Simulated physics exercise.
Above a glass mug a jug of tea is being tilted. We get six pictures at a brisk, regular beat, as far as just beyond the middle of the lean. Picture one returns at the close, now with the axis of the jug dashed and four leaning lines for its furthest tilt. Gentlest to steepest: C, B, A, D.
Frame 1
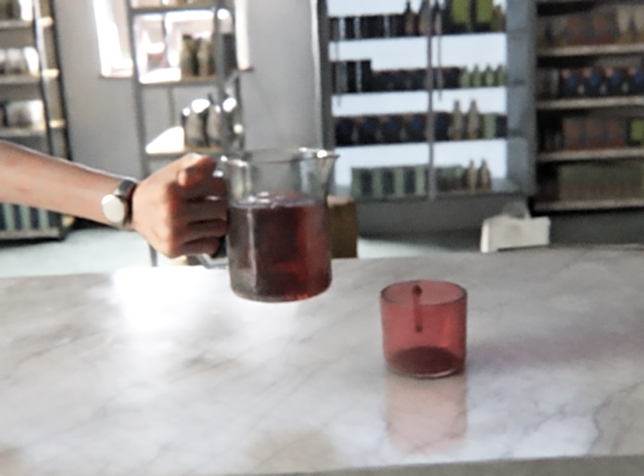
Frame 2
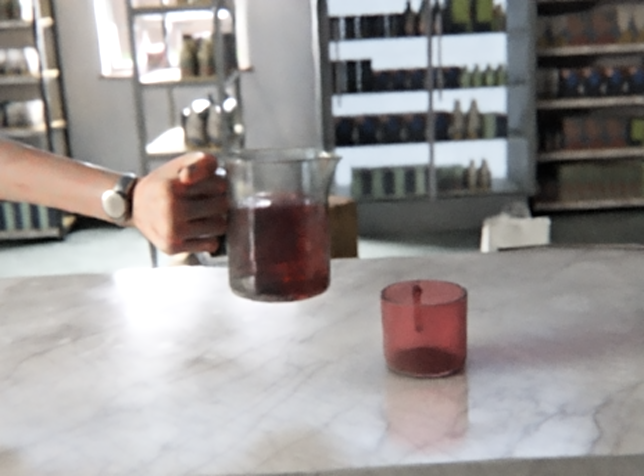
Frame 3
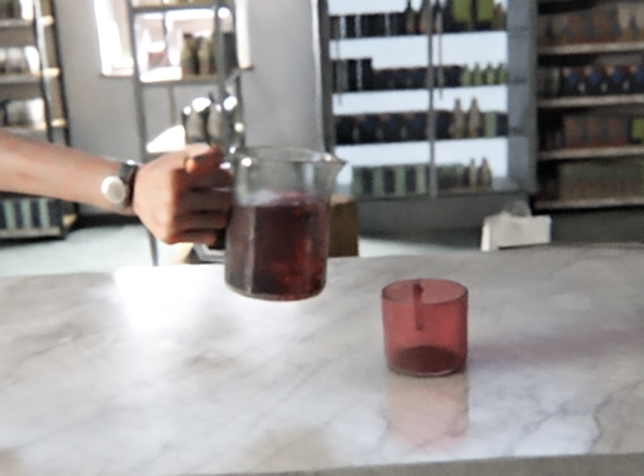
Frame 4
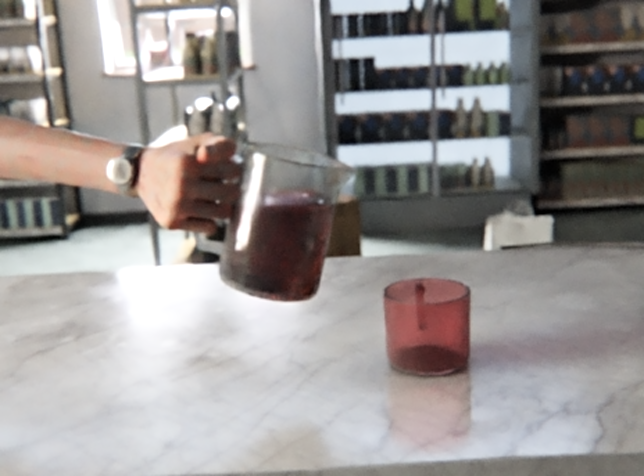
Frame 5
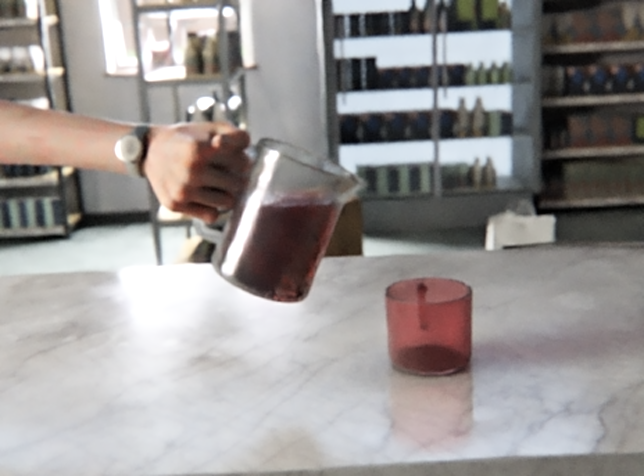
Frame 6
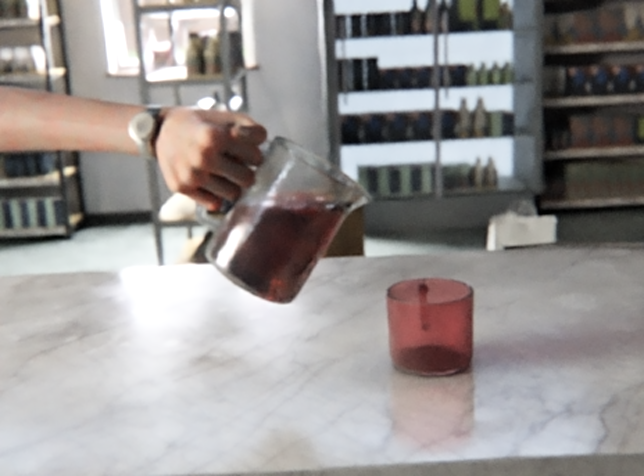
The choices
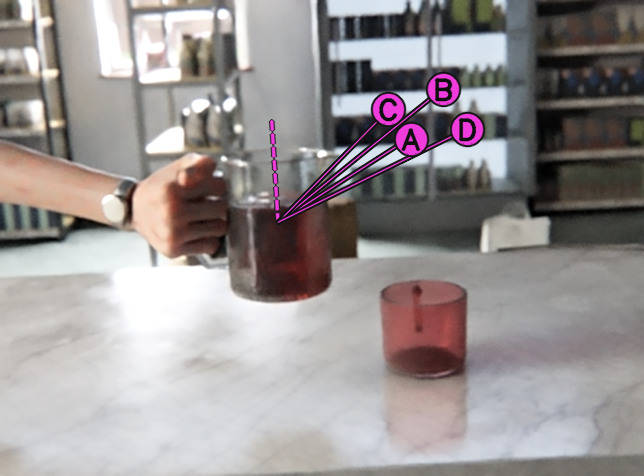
In the video, a hand wearing a wristwatch holds a clear glass jug of dark reddish liquid above a marble counter, left of a small red glass, keeping it nearly upright before steadily tilting it to the right.
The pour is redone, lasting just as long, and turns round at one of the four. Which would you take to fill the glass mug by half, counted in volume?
Go for D.
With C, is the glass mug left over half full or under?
Under.
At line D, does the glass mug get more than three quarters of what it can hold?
No, it does not.
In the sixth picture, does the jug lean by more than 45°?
No.
In magenta, A at (396, 146); B at (429, 99); C at (376, 122); D at (452, 136).
If A is chosen, the glass mug ends with about 30 % of what it can hold.
If B is chosen, the glass mug ends with about 17 % of what it can hold.
If C is chosen, the glass mug ends with about 8 % of what it can hold.
If D is chosen, the glass mug ends with about 48 % of what it can hold.
